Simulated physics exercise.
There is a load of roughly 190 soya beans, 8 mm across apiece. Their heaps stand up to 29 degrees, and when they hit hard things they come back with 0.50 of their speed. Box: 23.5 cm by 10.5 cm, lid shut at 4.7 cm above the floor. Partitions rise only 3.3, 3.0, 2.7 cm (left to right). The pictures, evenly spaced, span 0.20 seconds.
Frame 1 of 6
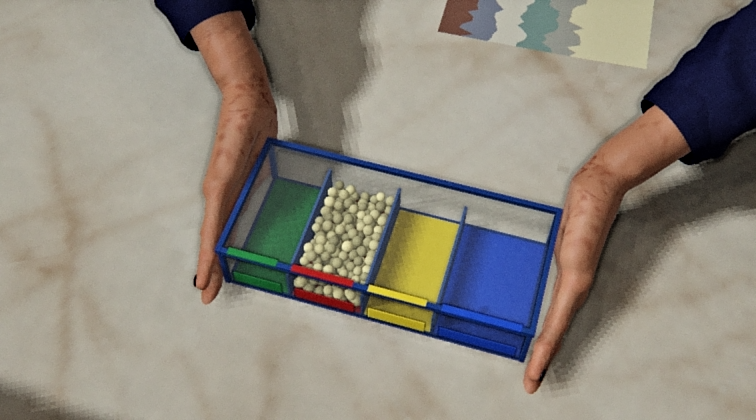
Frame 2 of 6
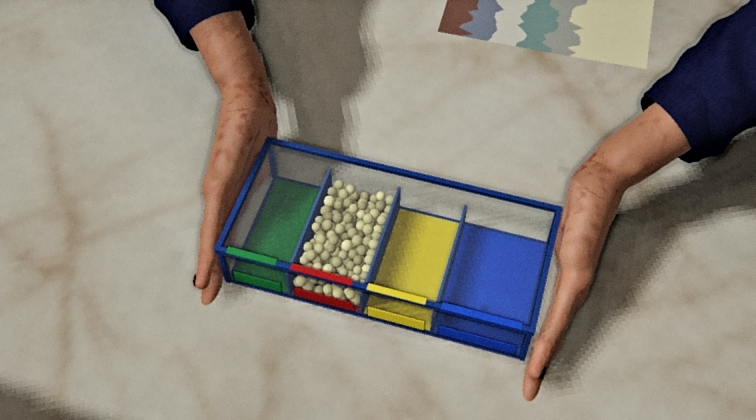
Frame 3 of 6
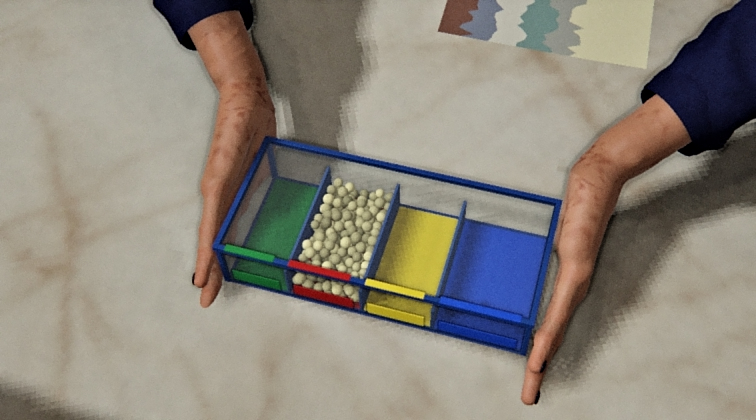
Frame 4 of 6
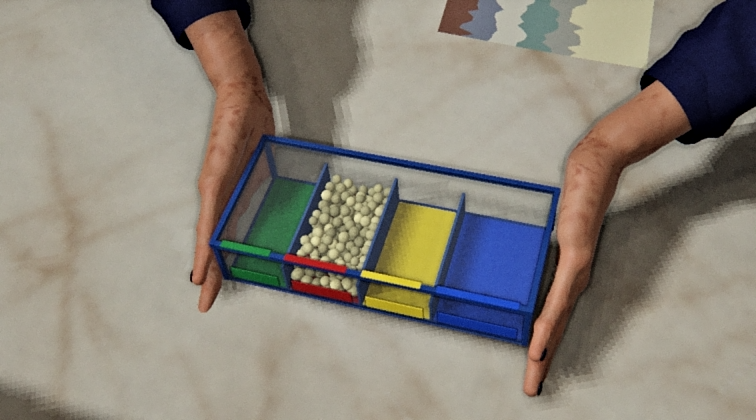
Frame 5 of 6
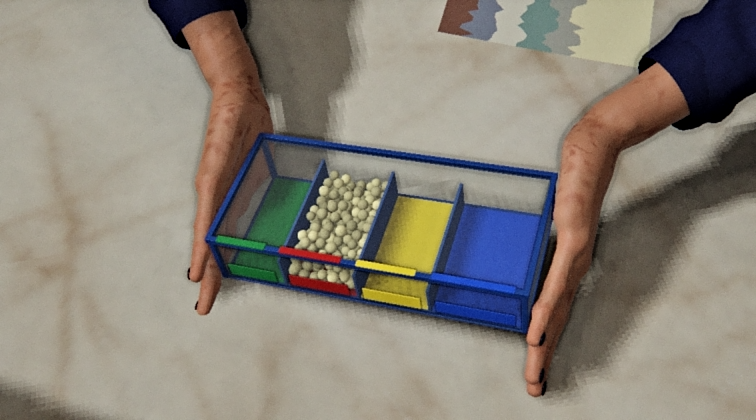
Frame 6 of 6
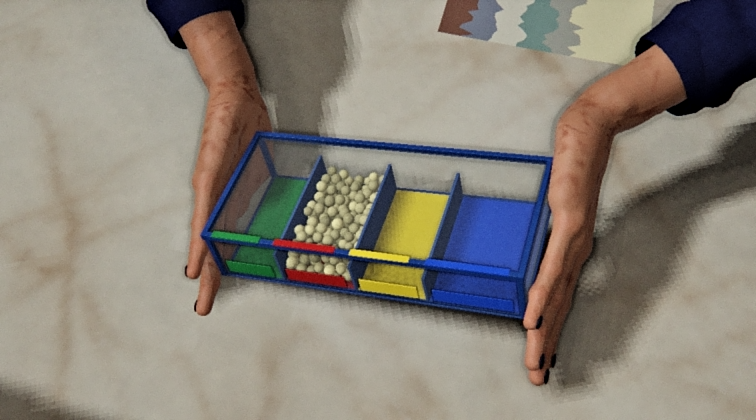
The video shows two hands holding a clear, blue-edged box with green, red, yellow and blue sections, pale round beans filling the red one. The hands slowly tilt the box slightly, while the beans stay in their section.
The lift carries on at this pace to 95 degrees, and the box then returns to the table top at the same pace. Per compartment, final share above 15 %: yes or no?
Red yes; blue no; green yes; yellow no.
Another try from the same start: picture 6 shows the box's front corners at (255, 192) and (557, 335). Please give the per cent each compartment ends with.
Red 55 %; blue 40 %; green 0 %; yellow 5 %.
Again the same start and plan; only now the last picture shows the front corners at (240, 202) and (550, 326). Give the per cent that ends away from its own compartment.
It comes to around 45 per cent in that case.
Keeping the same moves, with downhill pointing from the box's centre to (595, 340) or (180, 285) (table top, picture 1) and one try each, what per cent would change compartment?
First try: About 50 percent; second try: About 20 percent.
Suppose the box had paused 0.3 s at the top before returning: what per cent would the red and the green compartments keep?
Final amounts, red 80% and green 20%.
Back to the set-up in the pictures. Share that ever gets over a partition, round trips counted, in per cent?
The share comes out near 25 per cent.
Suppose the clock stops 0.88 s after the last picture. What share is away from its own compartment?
15 percent.
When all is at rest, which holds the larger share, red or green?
More settles in the red compartment.
Then, 0.88 s after the last picture, tilt 95 degrees; red 85 %, green 15 %.
Then, 1.47 s after the last picture, tilt 43 degrees; red 75 %, green 25 %.
Then, 2.11 s after the last picture, tilt 0 degrees; red 75 %, green 25 %.
In the end, red 75 %, blue 0 %, green 25 %, yellow 0 %.
